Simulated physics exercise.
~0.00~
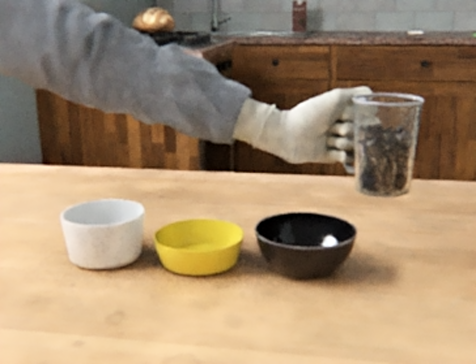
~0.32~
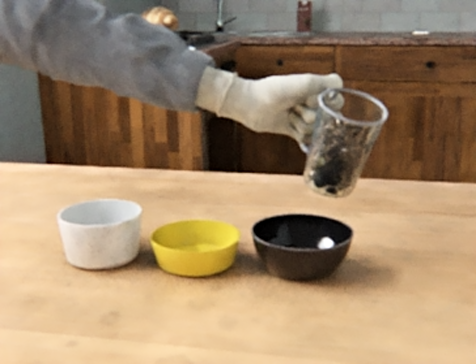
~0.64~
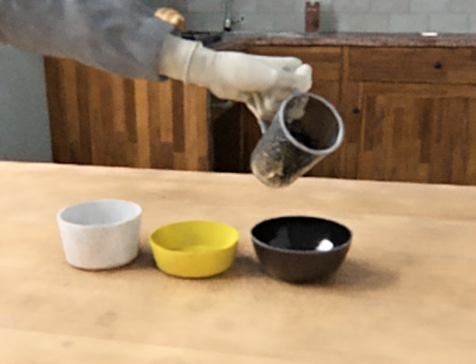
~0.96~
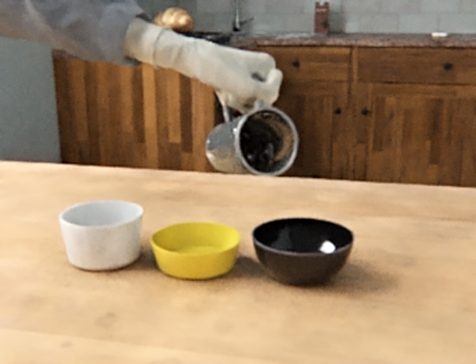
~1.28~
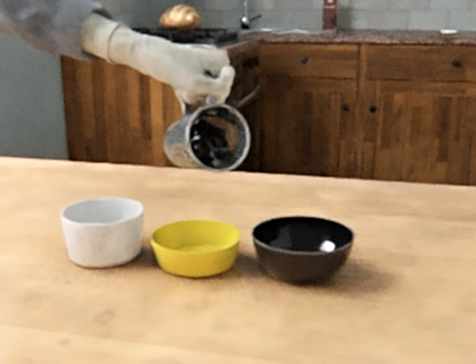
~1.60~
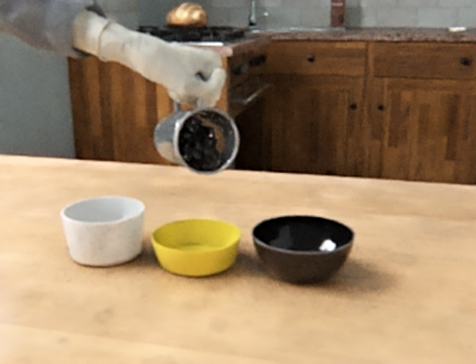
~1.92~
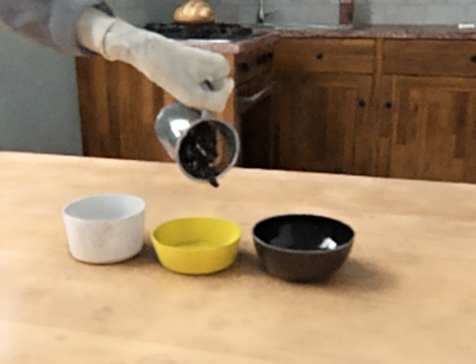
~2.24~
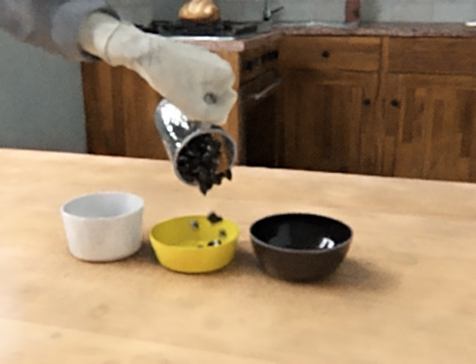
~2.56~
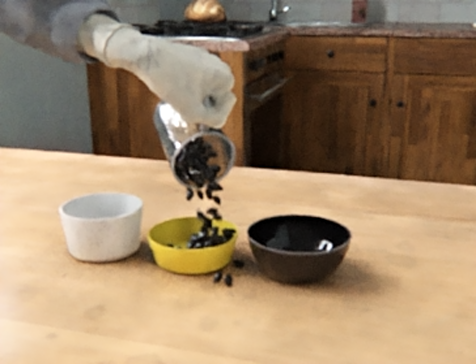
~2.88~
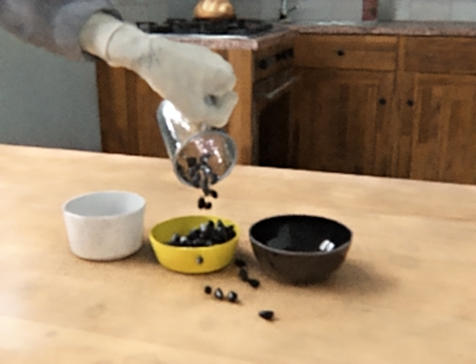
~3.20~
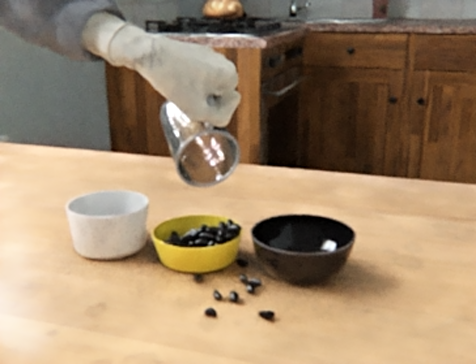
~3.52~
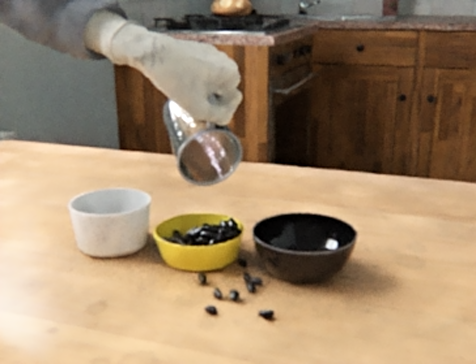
A gloved hand carrying a clear cup leftward, tipping black beans into a yellow dish, a few scattering on the wooden table.
